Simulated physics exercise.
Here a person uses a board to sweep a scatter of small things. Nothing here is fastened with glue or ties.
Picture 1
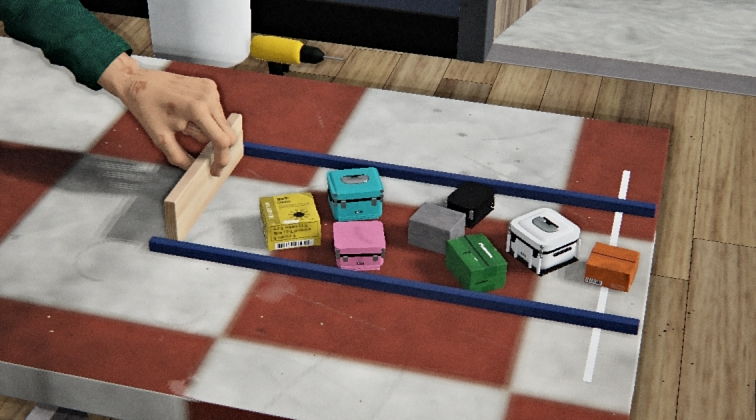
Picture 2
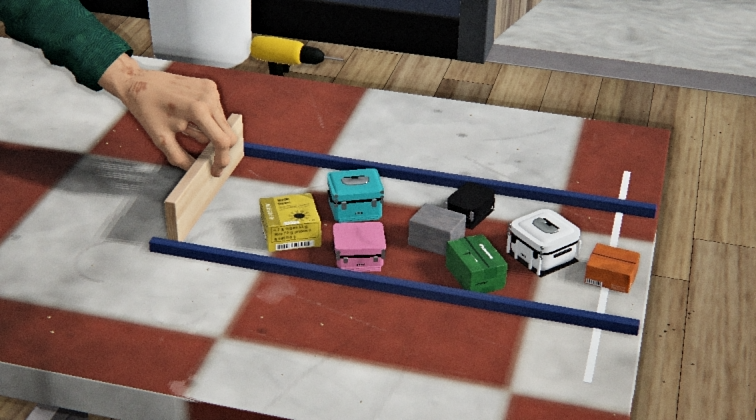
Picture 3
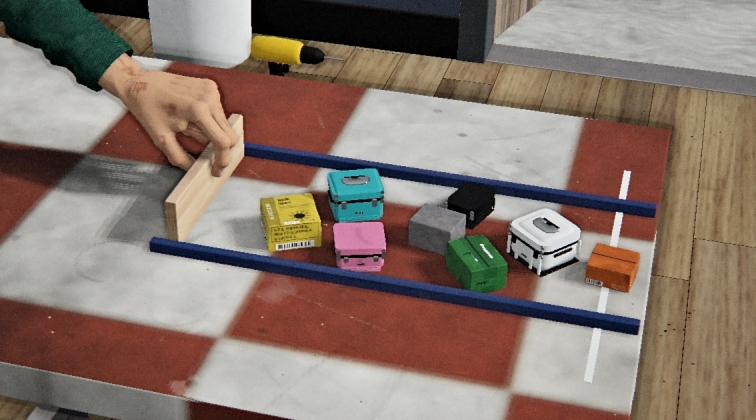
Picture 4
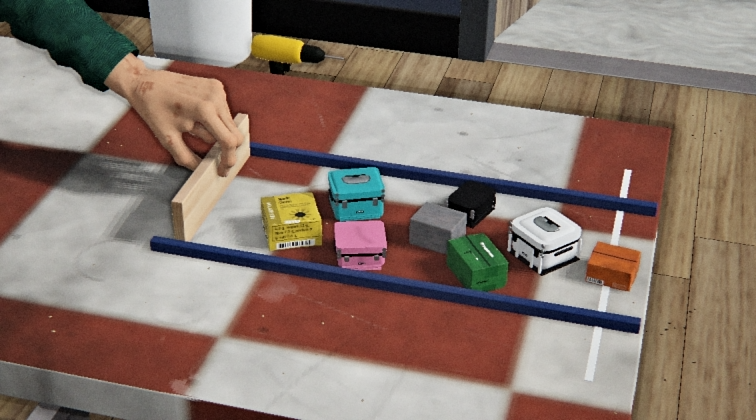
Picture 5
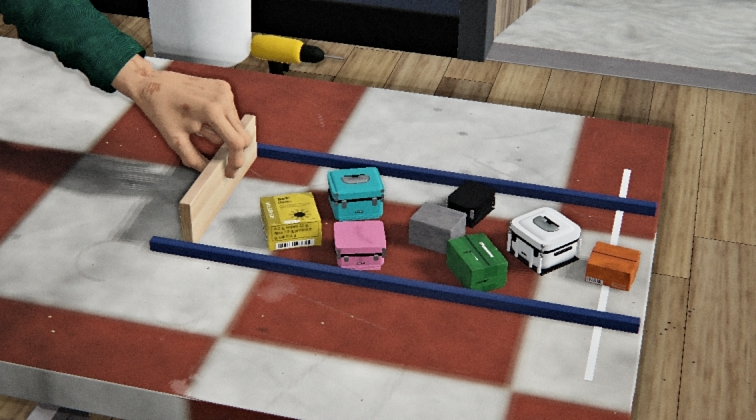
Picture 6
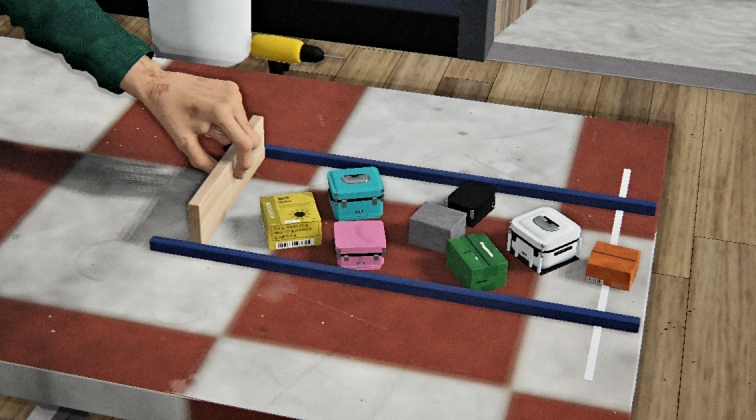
A hand in a dark green sleeve grips an upright wooden board on a red-and-white checkered tabletop, seen from above at an angle, with wood flooring behind. Between two blue rails sit yellow, turquoise, pink, grey, black, green and white boxes and cases, with an orange box at right on a white strip. The hand slides the board slightly right, while the boxes and the camera stay still.
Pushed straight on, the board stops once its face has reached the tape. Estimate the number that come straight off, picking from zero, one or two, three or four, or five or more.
The number going over the end will be at least five.
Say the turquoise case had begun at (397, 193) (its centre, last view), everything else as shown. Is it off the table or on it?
It does not fall.
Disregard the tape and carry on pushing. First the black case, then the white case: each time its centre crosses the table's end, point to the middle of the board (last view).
Roughly (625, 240); roughly (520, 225).
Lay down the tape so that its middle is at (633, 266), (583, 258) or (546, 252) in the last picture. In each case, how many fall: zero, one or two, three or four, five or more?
Results per position - five or more / more than four / 3 or 4.
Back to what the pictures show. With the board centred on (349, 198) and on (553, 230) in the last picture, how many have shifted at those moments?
At that stage 3; at the next, 8.
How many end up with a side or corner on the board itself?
That number would be 3.
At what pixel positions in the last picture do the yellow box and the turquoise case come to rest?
About (634, 288), and the other about (640, 243).
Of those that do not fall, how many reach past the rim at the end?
It would come to 3.
Soon after, none off yet; orange box at rest near (613, 266); white case at rest near (545, 240); green box at rest near (476, 263).
Then, none off yet; orange box tipped a little near (661, 277); white case moved about its own width near (615, 253); green box moved well along near (600, 290).
At rest, the number that fall off is five or more; fallen, pink case, grey block, green box, white case and orange box.
